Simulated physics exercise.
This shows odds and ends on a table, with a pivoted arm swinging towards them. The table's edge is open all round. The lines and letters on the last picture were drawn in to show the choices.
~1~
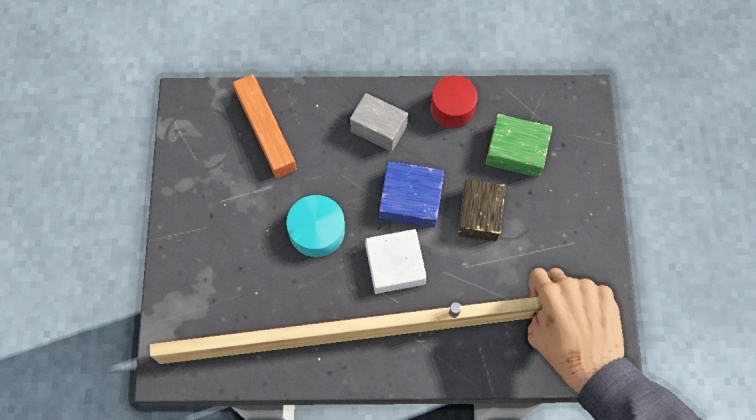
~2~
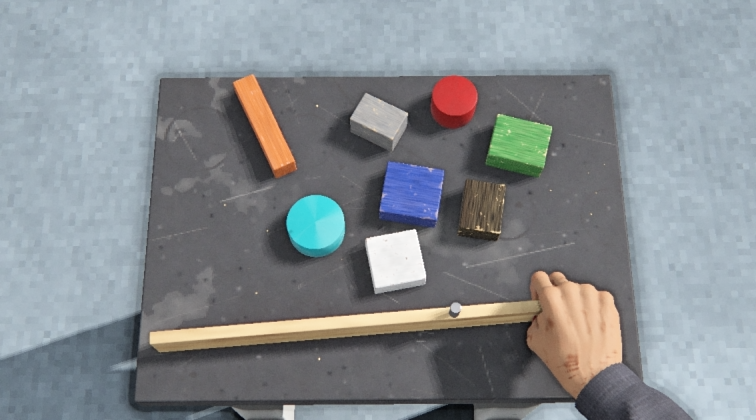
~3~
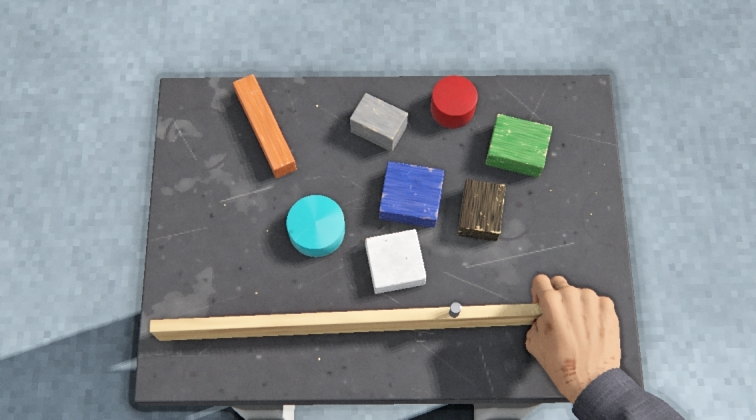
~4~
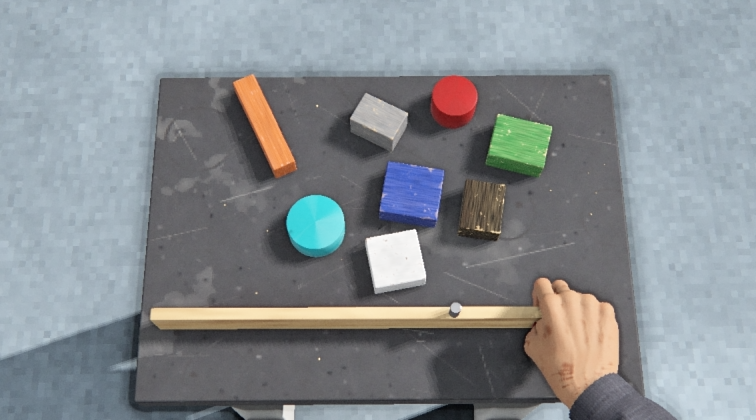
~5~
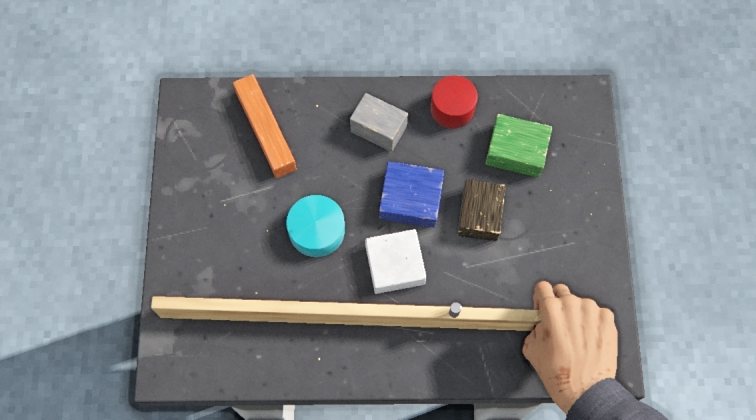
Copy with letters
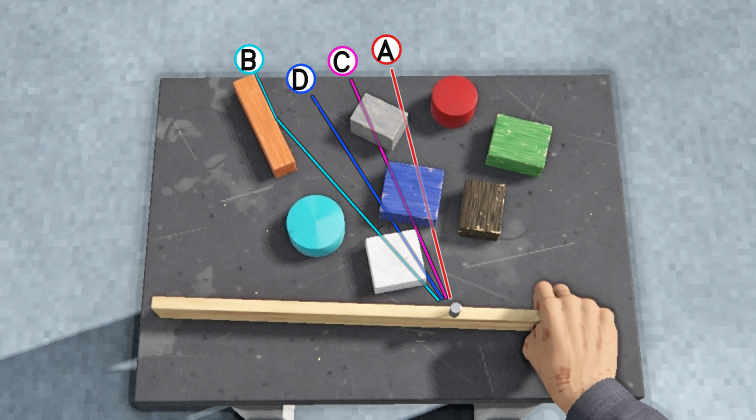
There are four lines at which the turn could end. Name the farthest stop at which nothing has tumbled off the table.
Up to line D.
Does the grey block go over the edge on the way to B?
No.
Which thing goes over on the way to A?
The orange bar goes over.
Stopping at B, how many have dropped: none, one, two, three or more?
By then, none.
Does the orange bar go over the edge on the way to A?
Yes.
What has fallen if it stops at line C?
The orange bar goes over.
On the marked copy, A at (420, 179); B at (355, 206); C at (397, 184); D at (375, 193).
Taking D. A third of the way, arm (310, 255); white block (399, 255); red tin (453, 102).
Two thirds of the way, arm (343, 210); orange bar (269, 120); turquoise tin (349, 180).
When it is over, arm (374, 187); orange bar (313, 82); grey block (386, 111); nothing has fallen.
As for the rest, A drops the orange bar; B is safe but short; C drops the orange bar.
